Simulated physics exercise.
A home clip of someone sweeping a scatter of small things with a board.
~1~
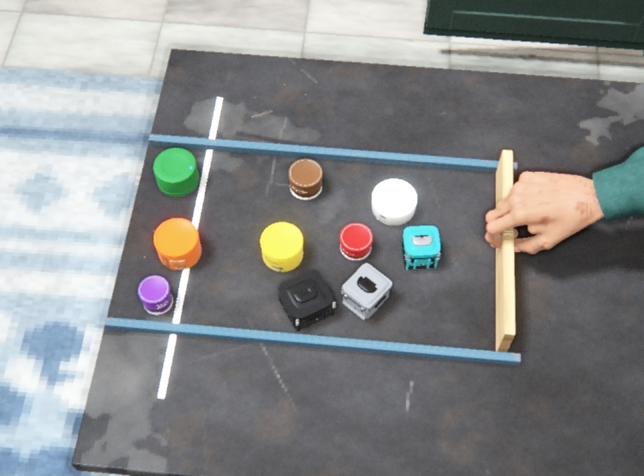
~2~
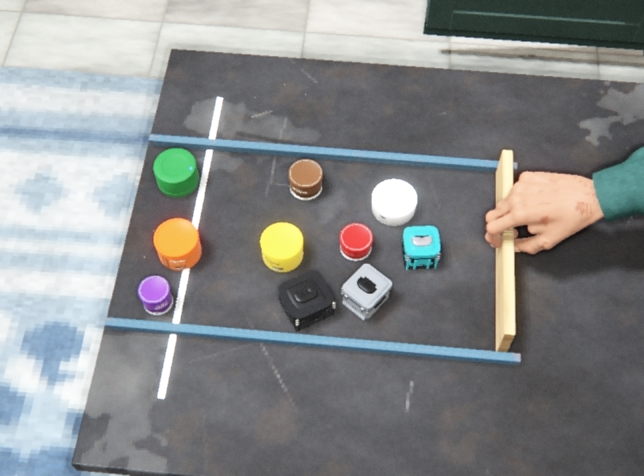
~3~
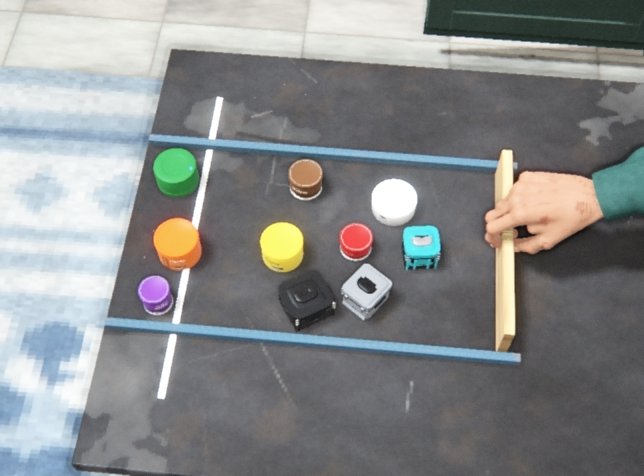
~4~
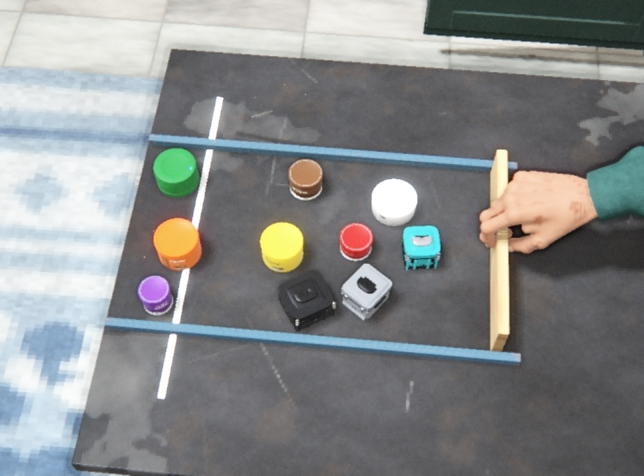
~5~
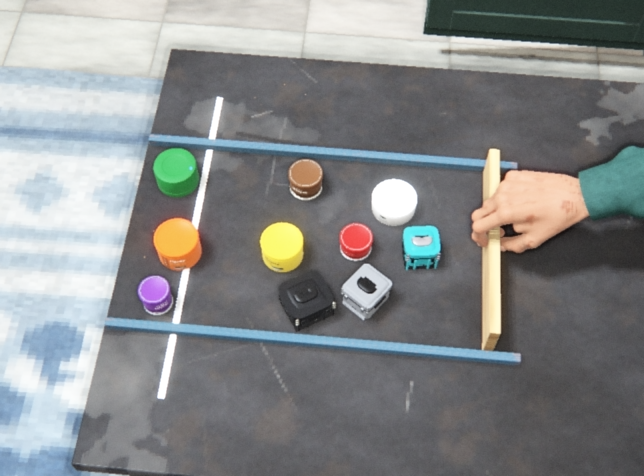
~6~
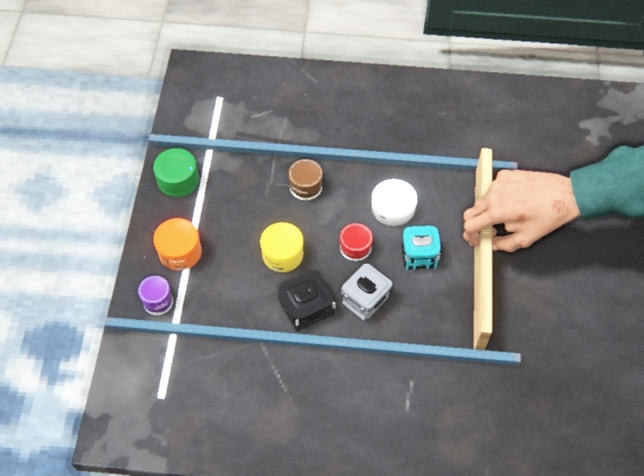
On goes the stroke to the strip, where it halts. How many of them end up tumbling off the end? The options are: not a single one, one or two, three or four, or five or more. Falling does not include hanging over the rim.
My answer: One or two.
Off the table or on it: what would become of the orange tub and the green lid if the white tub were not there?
Well, the orange tub goes off the edge while the green lid is still there.
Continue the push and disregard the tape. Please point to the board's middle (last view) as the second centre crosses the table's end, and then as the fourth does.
At (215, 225) for the second, at (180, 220) for the fourth.
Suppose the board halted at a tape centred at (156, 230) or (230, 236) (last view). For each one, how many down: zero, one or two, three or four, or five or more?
For each place: 5 or more; no fall at all.
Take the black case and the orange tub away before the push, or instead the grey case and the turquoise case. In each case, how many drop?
The counts would be 0 and 1.
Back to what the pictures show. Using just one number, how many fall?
The figure is 2, exactly.
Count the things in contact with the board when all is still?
Looks like 4 of them, all told.
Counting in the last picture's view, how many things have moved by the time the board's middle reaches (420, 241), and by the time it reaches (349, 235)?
At the first spot the count is 1, and at the second it is 7.
Early on, none off yet; green lid at rest near (177, 173); purple tin at rest near (156, 296); orange tub at rest near (178, 245).
Finally, the number that fall off is one or two; lost, orange tub and purple tin.
